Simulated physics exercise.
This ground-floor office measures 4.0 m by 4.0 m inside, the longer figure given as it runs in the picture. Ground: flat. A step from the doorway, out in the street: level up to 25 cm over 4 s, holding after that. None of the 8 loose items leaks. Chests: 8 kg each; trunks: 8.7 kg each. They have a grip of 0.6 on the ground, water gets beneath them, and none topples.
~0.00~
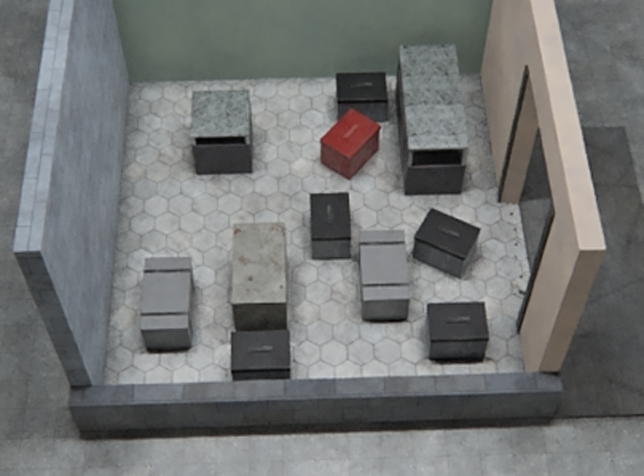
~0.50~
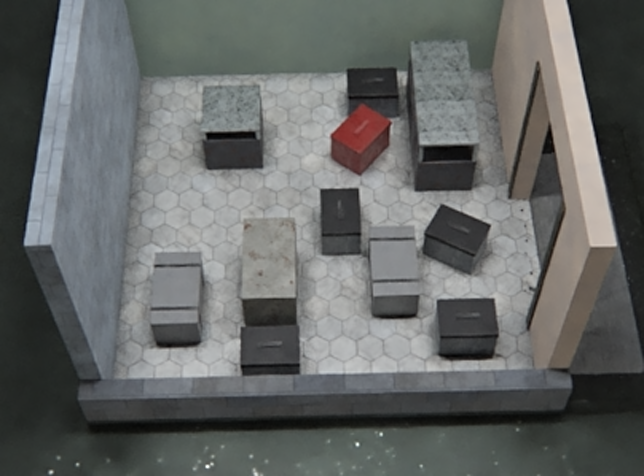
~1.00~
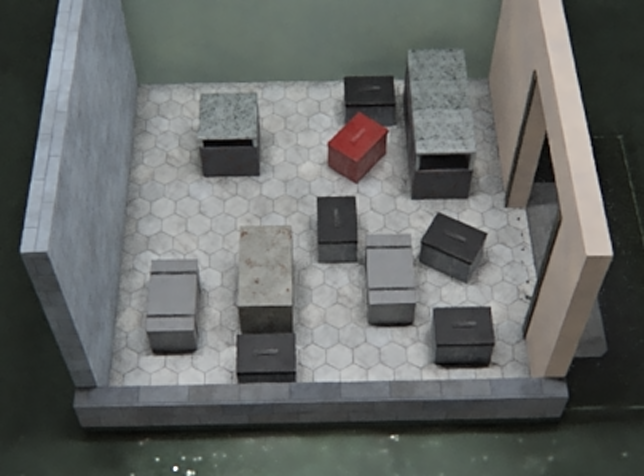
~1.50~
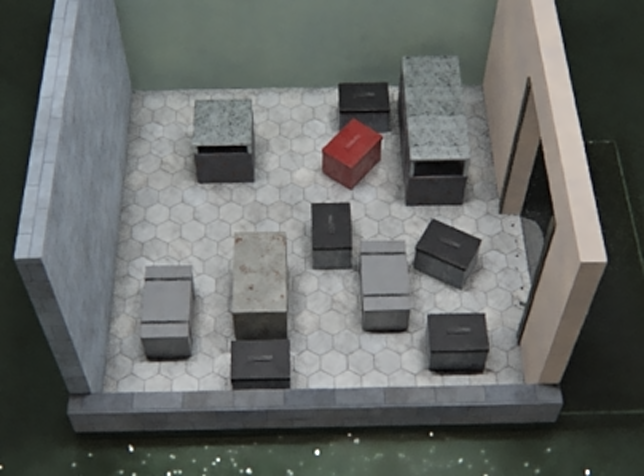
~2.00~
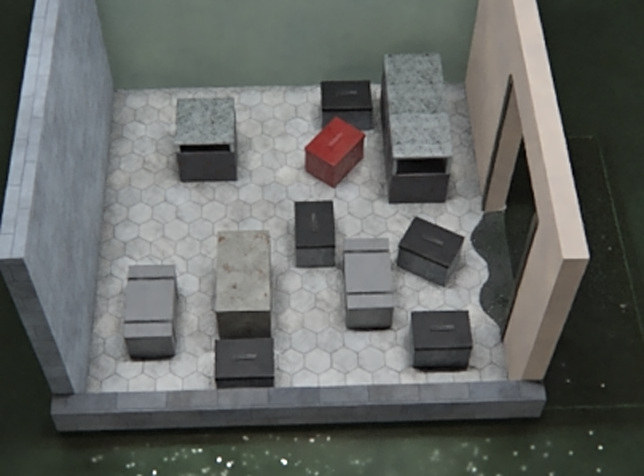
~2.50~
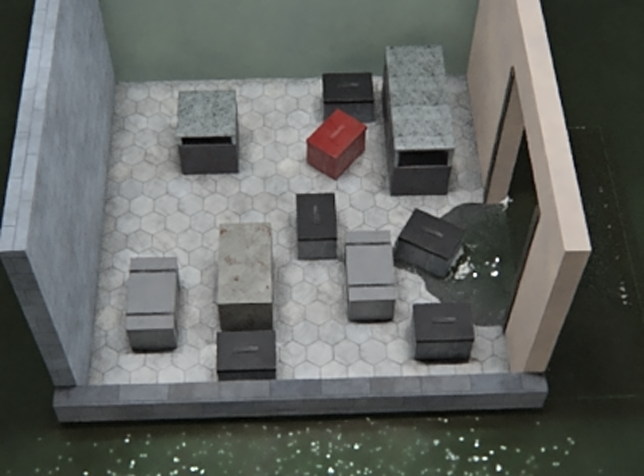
In a small walled office, dark water spreads through the right doorway while the chests stay put.
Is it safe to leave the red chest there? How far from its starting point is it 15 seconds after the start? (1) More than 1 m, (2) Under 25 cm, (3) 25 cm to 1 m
Option 3: 25 cm to 1 m.
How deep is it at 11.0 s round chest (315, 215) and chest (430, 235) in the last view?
I'd estimate 16 cm for the first and 14 cm for the second.
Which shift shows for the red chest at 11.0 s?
It is about 20 cm out of place by then.
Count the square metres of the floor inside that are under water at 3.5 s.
Wet area: Approx. 3.0 m2.
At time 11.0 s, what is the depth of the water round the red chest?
7 cm or so.
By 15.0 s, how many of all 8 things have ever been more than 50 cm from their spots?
Counting them up, I find 8.
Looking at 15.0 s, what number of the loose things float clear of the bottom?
Count at that moment: 8.
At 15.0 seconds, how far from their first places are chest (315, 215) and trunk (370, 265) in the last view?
One is off by 200 cm, the other by 150 cm, in the order asked.
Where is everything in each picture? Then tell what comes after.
In the first picture, the red chest at (350, 133) rests on the ground; water covers 0.0 m2; 0 of 8 have shifted.
In the second picture, the red chest at (361, 128) rests on the ground; 0.0 m2 under water; 0 of 8 have shifted.
In the third picture, the red chest at (358, 136), on the bottom; 0.0 m2 under water; 0 of 8 have shifted.
In the fourth picture, the red chest at (352, 143) rests on the ground; water covers 0.0 m2; 0 of 8 have shifted.
In the fifth picture, the red chest at (335, 141), on the bottom; 0.1 m2 under water; 0 of 8 have shifted.
In the sixth picture, the red chest at (337, 133) rests on the ground; water covers 0.7 m2; 0 of 8 have shifted.
After 3.5 s the red chest is near (337, 133), 0.0 m from its start, aground; 0 afloat.
After 6.8 s the red chest is near (329, 122), 0.2 m from its start, aground; 5 afloat.
After 11.0 s the red chest is near (319, 123), 0.2 m from its start, afloat; 8 afloat.
After 15.0 s the red chest is near (350, 171), 0.6 m from its start, afloat; 8 afloat.
